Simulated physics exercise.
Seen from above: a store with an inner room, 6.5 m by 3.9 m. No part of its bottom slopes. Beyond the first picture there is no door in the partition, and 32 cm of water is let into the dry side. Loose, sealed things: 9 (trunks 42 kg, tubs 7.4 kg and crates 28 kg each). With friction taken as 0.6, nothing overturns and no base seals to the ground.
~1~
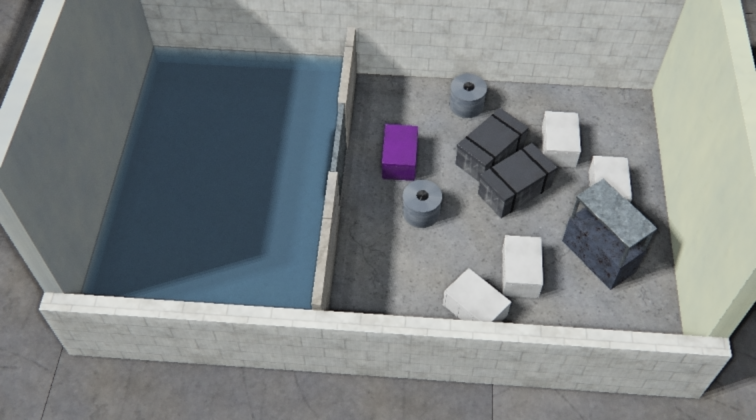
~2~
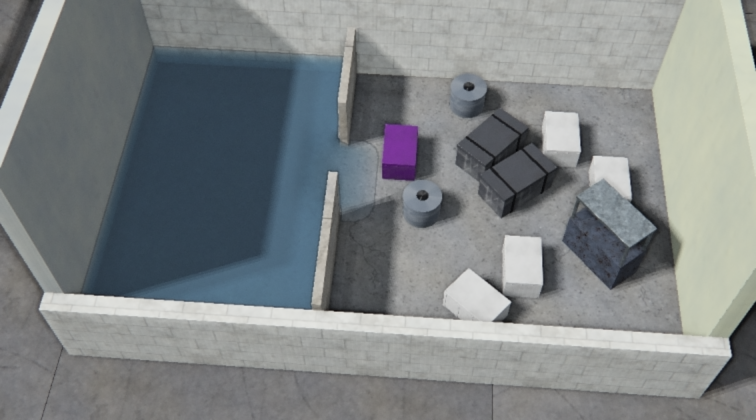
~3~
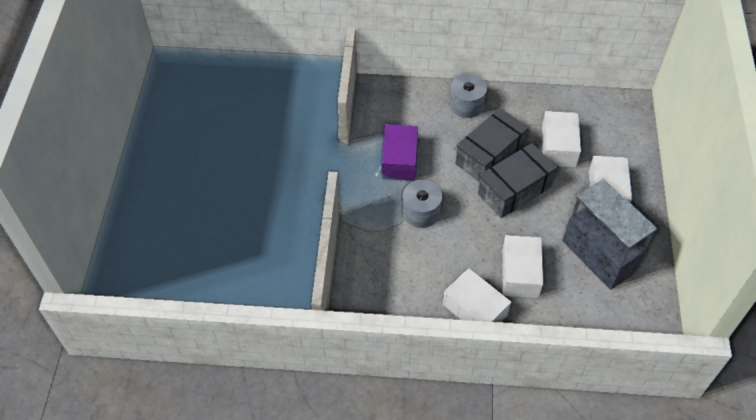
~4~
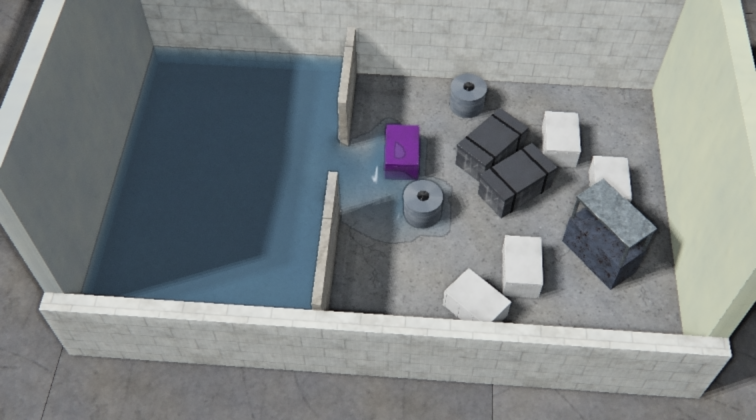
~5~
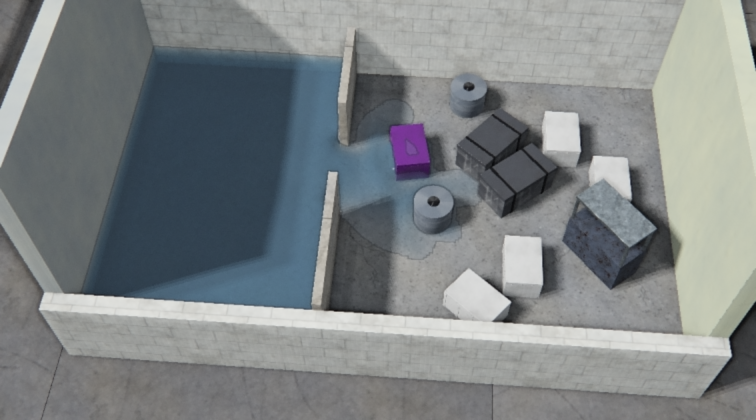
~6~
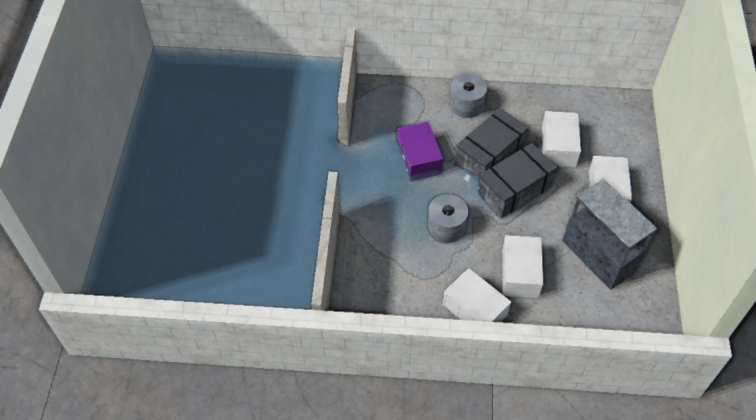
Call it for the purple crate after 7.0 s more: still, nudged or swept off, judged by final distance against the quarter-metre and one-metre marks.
Swept off.
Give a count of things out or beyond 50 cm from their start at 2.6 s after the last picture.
4.
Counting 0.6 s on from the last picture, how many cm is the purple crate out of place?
Roughly 50 cm by then.
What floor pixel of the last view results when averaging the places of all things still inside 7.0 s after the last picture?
Near (584, 183).
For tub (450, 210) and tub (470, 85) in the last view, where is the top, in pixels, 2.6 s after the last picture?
Roughly (539, 300), then roughly (554, 94).
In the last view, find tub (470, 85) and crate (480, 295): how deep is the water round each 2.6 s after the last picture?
Depths: Near 4 cm, then near 7 cm.
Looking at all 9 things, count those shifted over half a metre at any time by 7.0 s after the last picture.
That adds up to 7.
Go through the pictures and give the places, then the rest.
In the first frame, the purple crate at (400, 144), on the bottom; 9.9 m2 under water; 0 of 9 have shifted.
In the second frame, the purple crate at (400, 144), on the bottom; 10.4 m2 under water; 0 of 9 have shifted.
In the third frame, the purple crate at (400, 144) rests on the ground; 10.8 m2 under water; 0 of 9 have shifted.
In the fourth frame, the purple crate at (402, 144) rests on the ground; 11.3 m2 under water; 0 of 9 have shifted.
In the fifth frame, the purple crate at (410, 144), on the bottom, 12 cm from its start; water covers 11.9 m2; 2 of 9 have shifted.
In the sixth frame, the purple crate at (420, 143), on the bottom, 24 cm from its start; water covers 12.8 m2; 2 of 9 have shifted.
Then, 0.6 s after the last picture the purple crate is near (442, 138), 0.5 m from its start, aground; 0 afloat.
Then, 2.6 s after the last picture the purple crate is near (488, 88), 1.4 m from its start, aground; 1 afloat.
Then, 4.6 s after the last picture the purple crate is near (545, 83), 2.1 m from its start, aground; 3 afloat.
Then, 7.0 s after the last picture the purple crate is near (567, 80), 2.4 m from its start, afloat; 8 afloat.
